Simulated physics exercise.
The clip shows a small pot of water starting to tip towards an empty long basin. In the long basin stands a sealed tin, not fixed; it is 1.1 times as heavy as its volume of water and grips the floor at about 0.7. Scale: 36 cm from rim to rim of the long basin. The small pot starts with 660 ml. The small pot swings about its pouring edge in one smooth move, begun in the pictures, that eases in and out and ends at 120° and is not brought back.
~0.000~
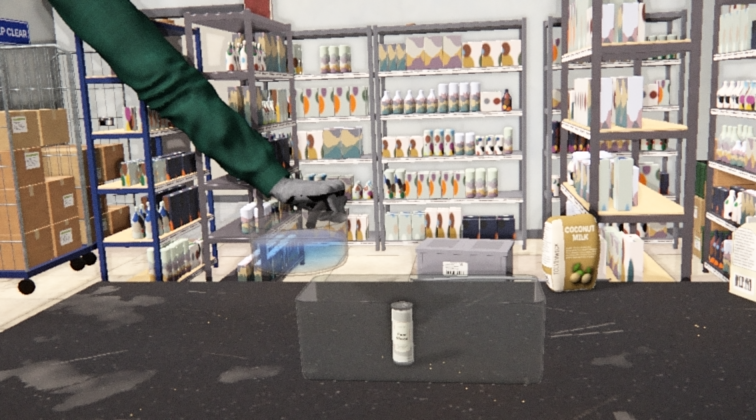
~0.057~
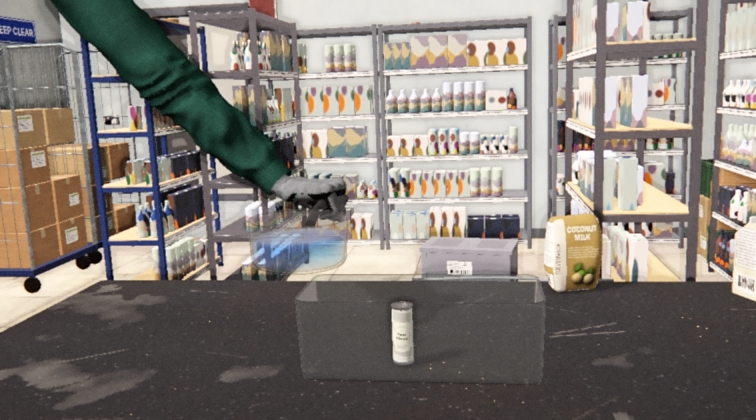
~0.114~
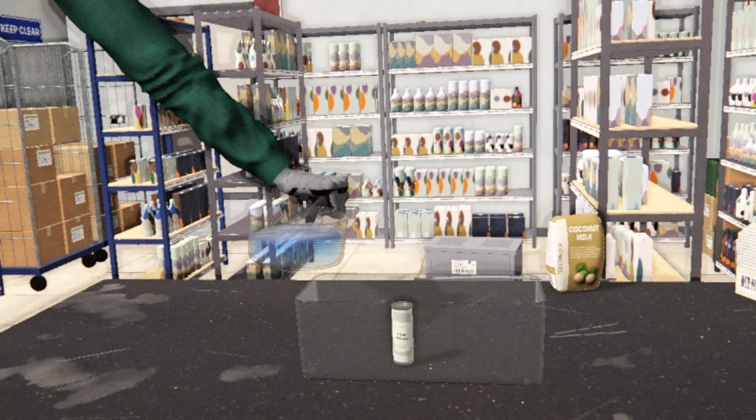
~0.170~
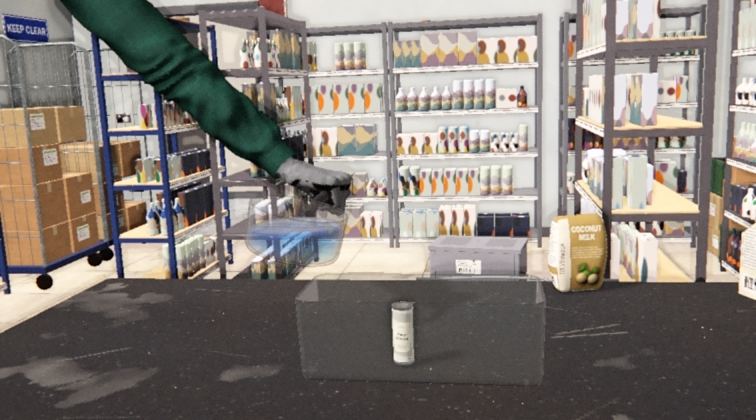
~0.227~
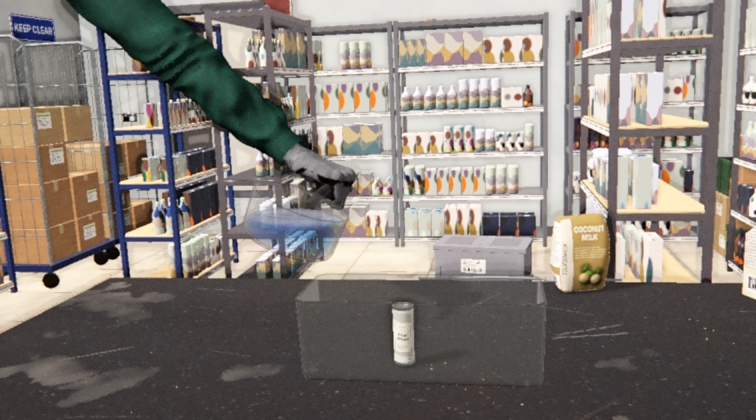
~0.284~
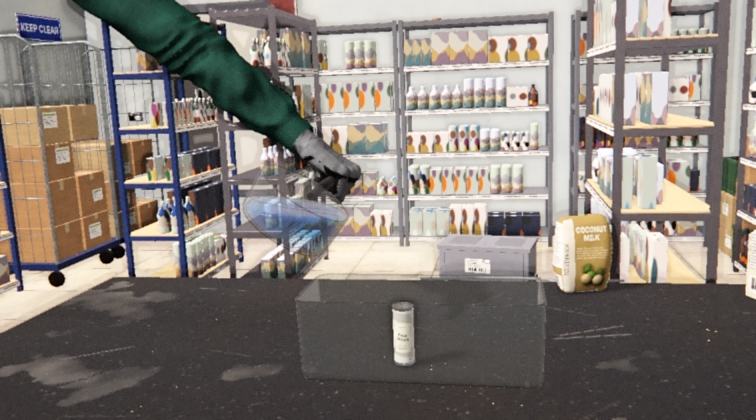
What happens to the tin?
The tin keeps standing.
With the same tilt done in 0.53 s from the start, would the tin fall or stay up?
Then it stays up.
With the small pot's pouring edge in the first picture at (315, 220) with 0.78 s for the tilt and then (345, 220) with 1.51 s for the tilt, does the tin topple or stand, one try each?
First it falls; then it stays up.
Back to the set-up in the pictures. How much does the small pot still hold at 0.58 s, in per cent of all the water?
Some 26 per cent.
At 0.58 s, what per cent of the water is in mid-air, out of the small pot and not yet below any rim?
Near 60 in a hundred.
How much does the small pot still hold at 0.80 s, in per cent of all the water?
Some 1 per cent.
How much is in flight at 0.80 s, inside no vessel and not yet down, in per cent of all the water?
About 7 per cent.
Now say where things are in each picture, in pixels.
The first picture shows tilt 0°; pouring edge (346, 221); surface from (256, 238) to (346, 237); the long basin's rim runs from (306, 289) to (541, 289); the tin's top is at (402, 308).
The second picture shows tilt 2°; pouring edge (346, 220); surface from (255, 237) to (346, 235).
The third picture shows tilt 6°; pouring edge (346, 220); surface from (254, 233) to (344, 231).
The fourth picture shows tilt 14°; pouring edge (346, 220); surface from (252, 226) to (344, 226).
The fifth picture shows tilt 23°; pouring edge (346, 221); surface from (250, 214) to (344, 221).
The sixth picture shows tilt 35°; pouring edge (346, 221); surface from (250, 199) to (347, 215).
Then, 0.58 s in, the tilt is 102° and 25 per cent is still to pour; the tin stands where it began.
Then, 0.80 s in, the tilt is 120° and 1 per cent is still to pour; the tin stands where it began.
Then, 1.03 s in, the tilt is 120° and 0 per cent is still to pour; the tin stands where it began.
Then, 1.28 s in, the tilt is 120° and 0 per cent is still to pour; the tin stands where it began.
Finally, the tin stands where it began.
